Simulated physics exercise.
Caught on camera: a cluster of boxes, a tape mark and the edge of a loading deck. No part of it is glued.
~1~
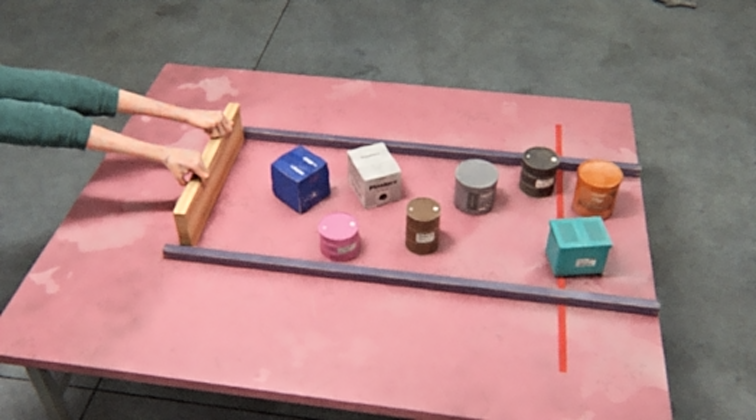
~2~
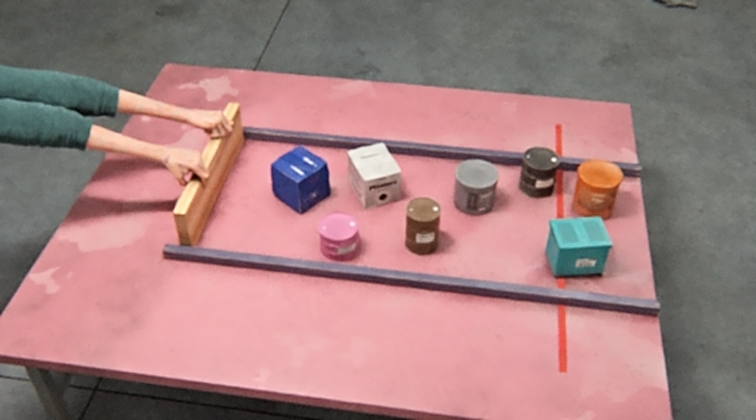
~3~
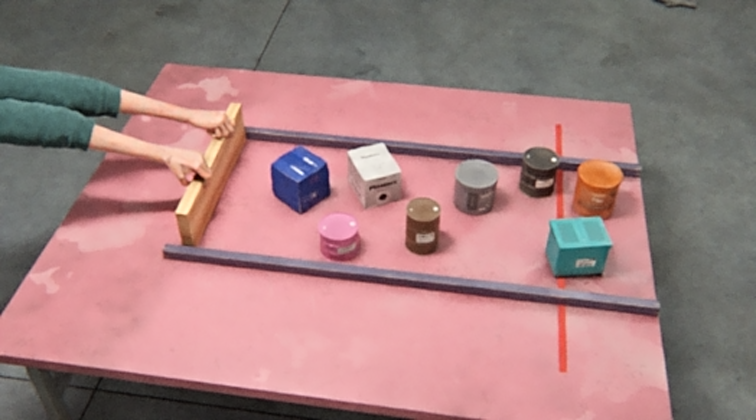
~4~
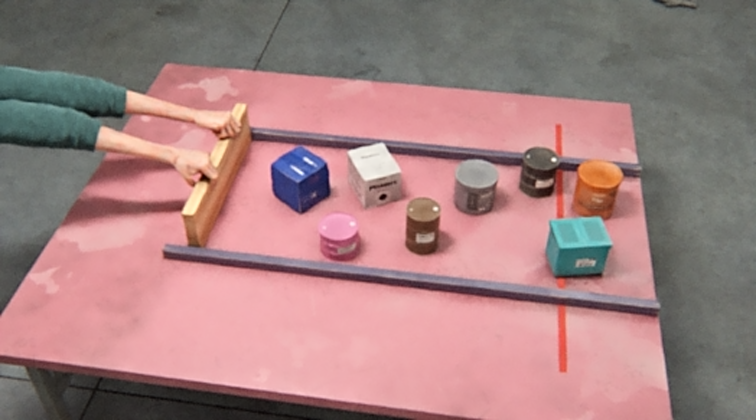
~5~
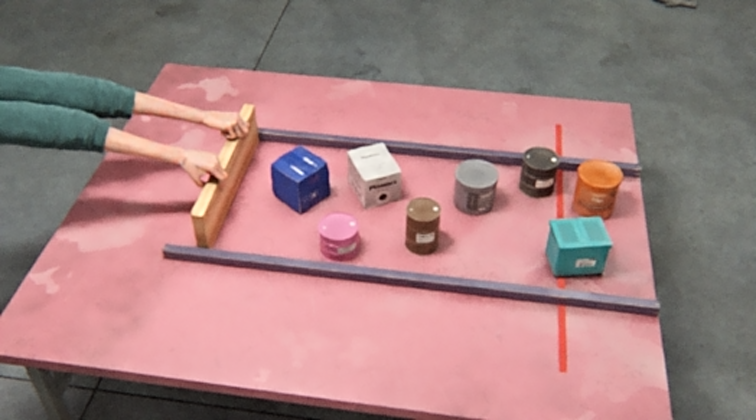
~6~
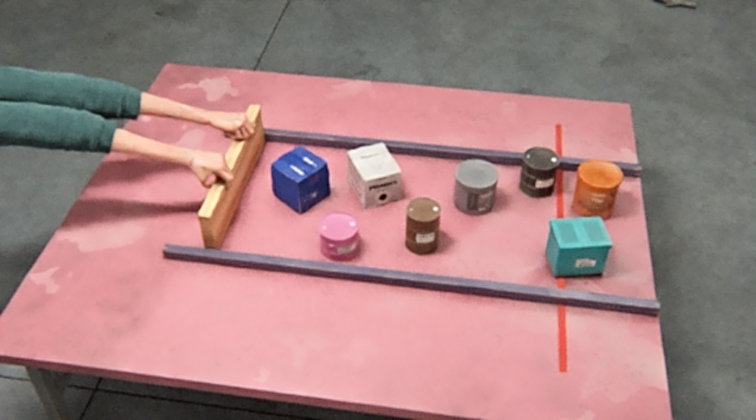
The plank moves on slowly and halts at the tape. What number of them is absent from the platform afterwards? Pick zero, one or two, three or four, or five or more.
One or two of them.
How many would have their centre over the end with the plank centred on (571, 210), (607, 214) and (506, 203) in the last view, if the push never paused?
1; 4; 0.
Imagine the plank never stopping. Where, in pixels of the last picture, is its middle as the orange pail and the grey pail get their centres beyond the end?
Roughly at (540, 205) and roughly at (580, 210).
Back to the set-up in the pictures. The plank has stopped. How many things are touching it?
All in all, 4.
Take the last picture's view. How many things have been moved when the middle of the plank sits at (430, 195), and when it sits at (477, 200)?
The first number is 5, the next one 6.
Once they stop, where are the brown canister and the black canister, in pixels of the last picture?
The brown canister ends up near (582, 235), and the black canister near (632, 180).
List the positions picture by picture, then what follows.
In the first picture, orange pail (596, 190); turquoise tote (577, 248); black canister (539, 172); plank (212, 173); tape (560, 228).
In the second picture, turquoise tote (577, 248); grey pail (475, 188).
In the third picture, black canister (539, 173); brown canister (423, 227).
In the fourth picture, orange pail (596, 190); white box (374, 176).
In the fifth picture, turquoise tote (577, 248); pink canister (339, 237).
In the sixth picture, orange pail (596, 190); turquoise tote (577, 248); black canister (539, 173); plank (235, 175); tape (560, 228).
A little later, none off yet; orange pail at rest near (596, 190); turquoise tote at rest near (577, 248); black canister at rest near (539, 173).
When it is over, the number that fall off is one or two; down, orange pail.
